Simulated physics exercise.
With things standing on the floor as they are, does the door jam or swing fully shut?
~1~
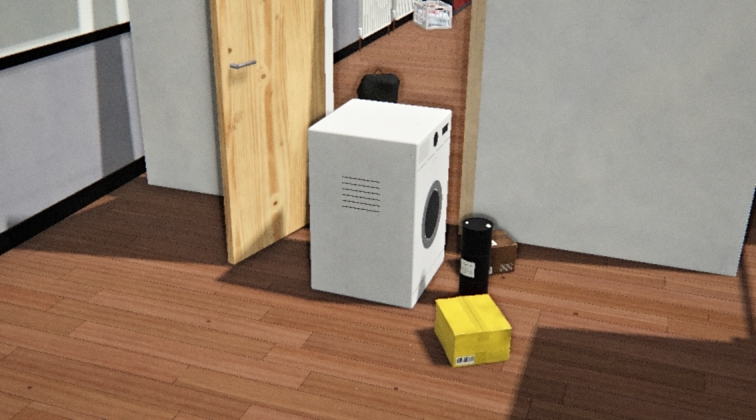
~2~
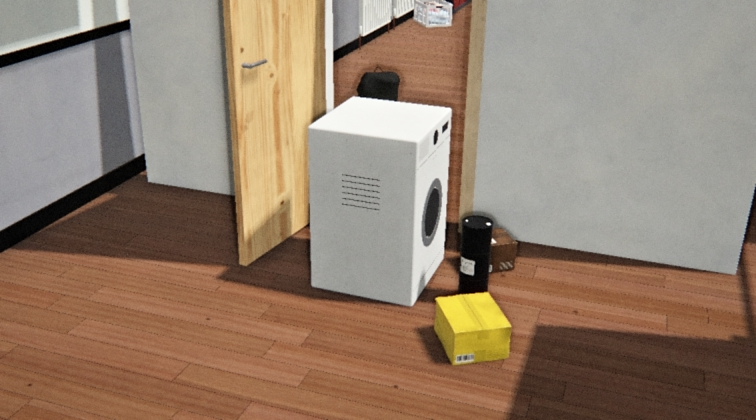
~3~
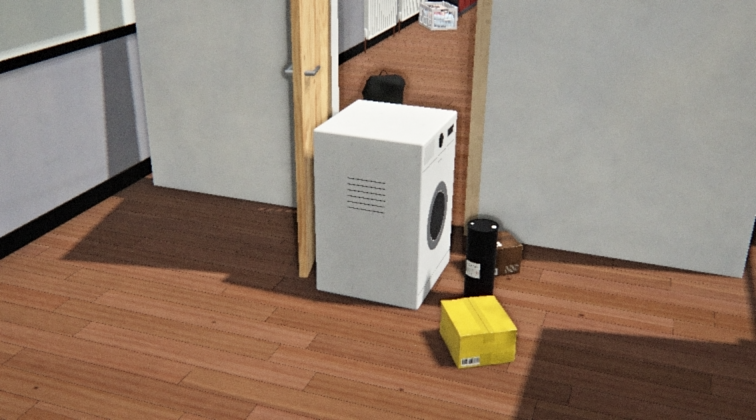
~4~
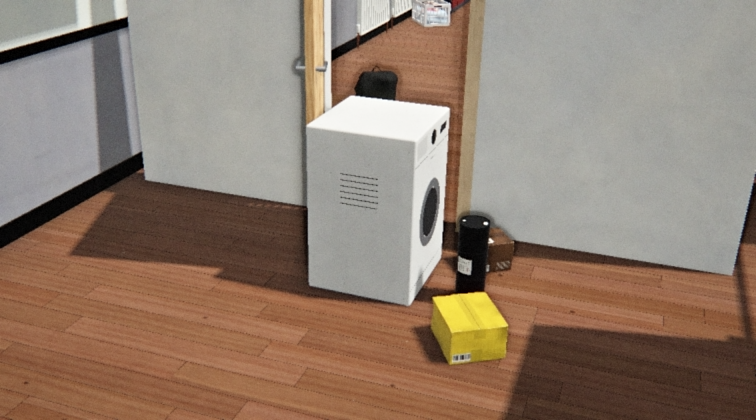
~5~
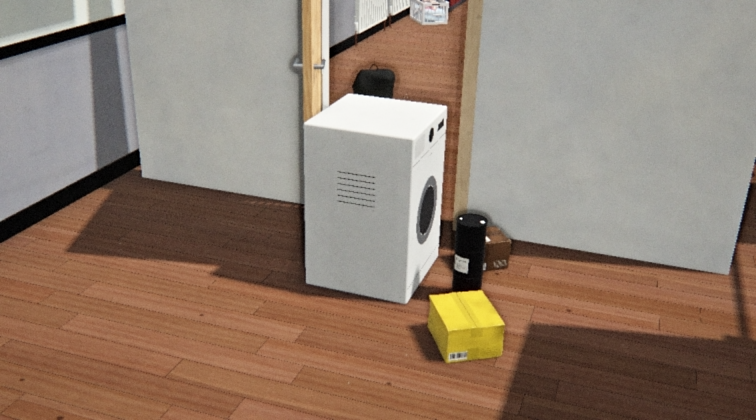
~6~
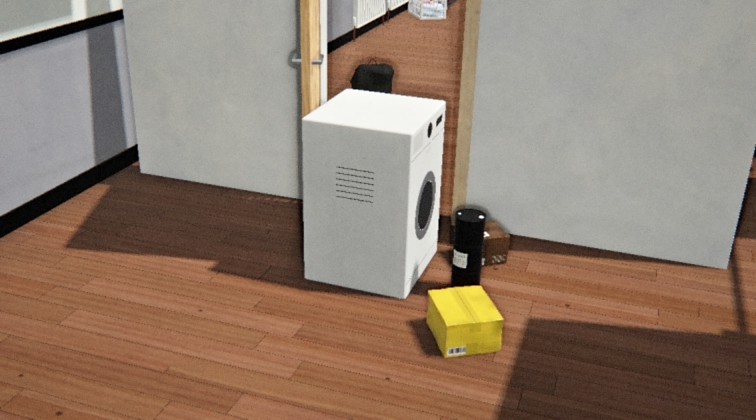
The door jams. It comes to rest still well open, with the white washing machine standing in its way.
